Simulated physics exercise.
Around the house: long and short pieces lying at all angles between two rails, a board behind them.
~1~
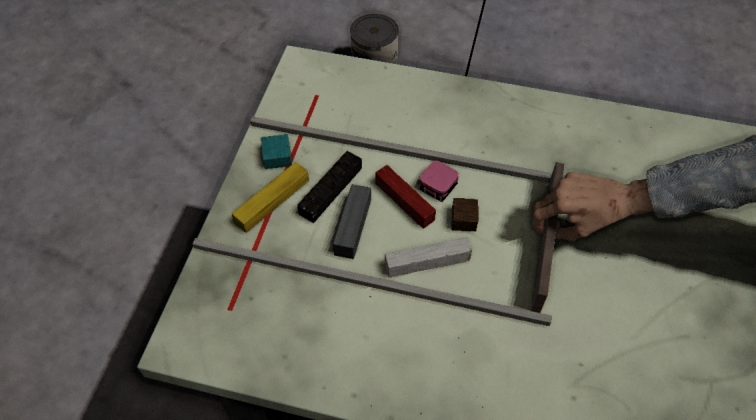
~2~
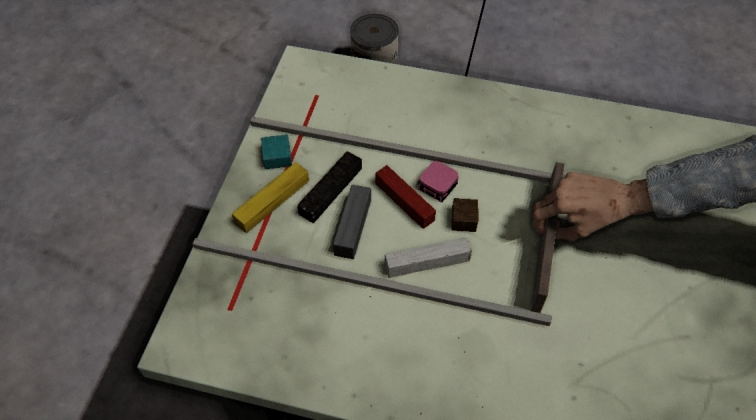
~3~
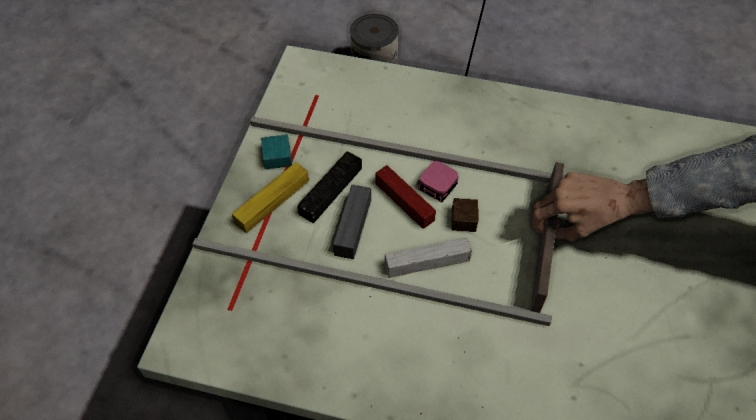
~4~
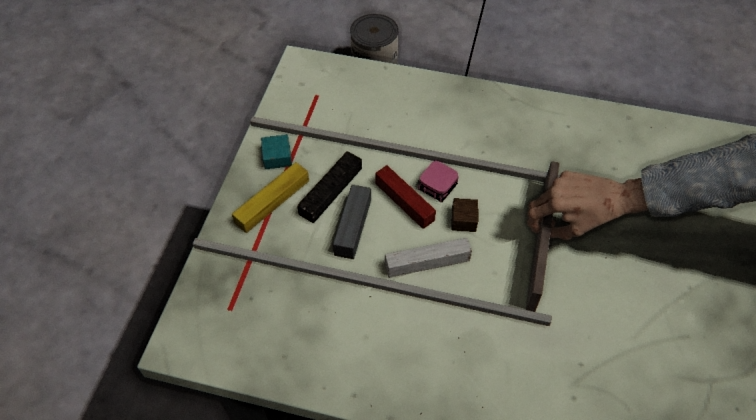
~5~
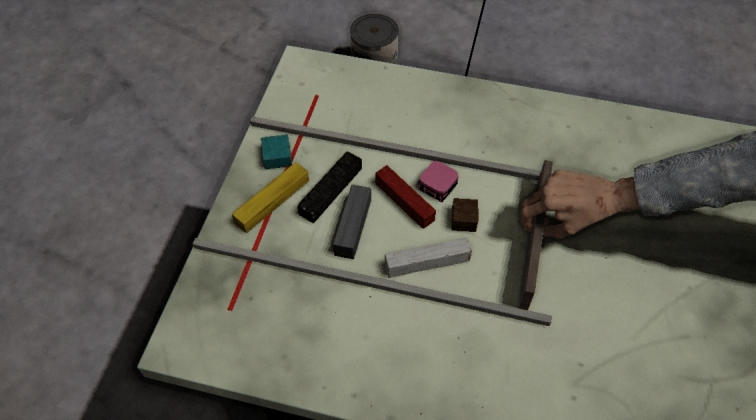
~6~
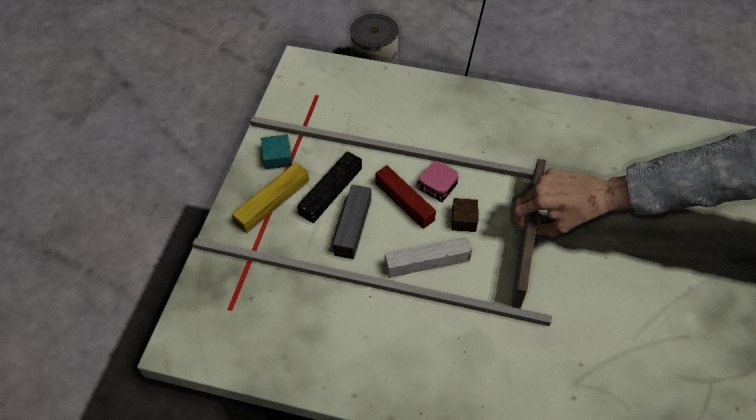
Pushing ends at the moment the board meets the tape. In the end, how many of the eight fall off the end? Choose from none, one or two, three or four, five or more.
Final count: Three or four.
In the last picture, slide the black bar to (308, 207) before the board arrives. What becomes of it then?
Lab note: Started there, it ends up below.
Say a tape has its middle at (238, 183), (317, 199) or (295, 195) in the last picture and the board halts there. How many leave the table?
In order: 6, 0 and 2.
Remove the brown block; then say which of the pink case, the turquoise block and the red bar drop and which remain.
So the pink case keeps its place, the turquoise block goes down and the red bar keeps its place.
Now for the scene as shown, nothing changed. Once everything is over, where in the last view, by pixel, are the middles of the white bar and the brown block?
Final positions: Near (226, 218); near (270, 174).
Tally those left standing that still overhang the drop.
The count is 1.
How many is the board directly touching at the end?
Tally at the end: 3.
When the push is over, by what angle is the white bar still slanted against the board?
The angle is about 50 degrees.
Early on, none off yet; turquoise block at rest near (276, 152); yellow stick at rest near (272, 197); black bar at rest near (331, 186).
Finally, the number that fall off is three or four; lost, grey stick, black bar, yellow stick and turquoise block.
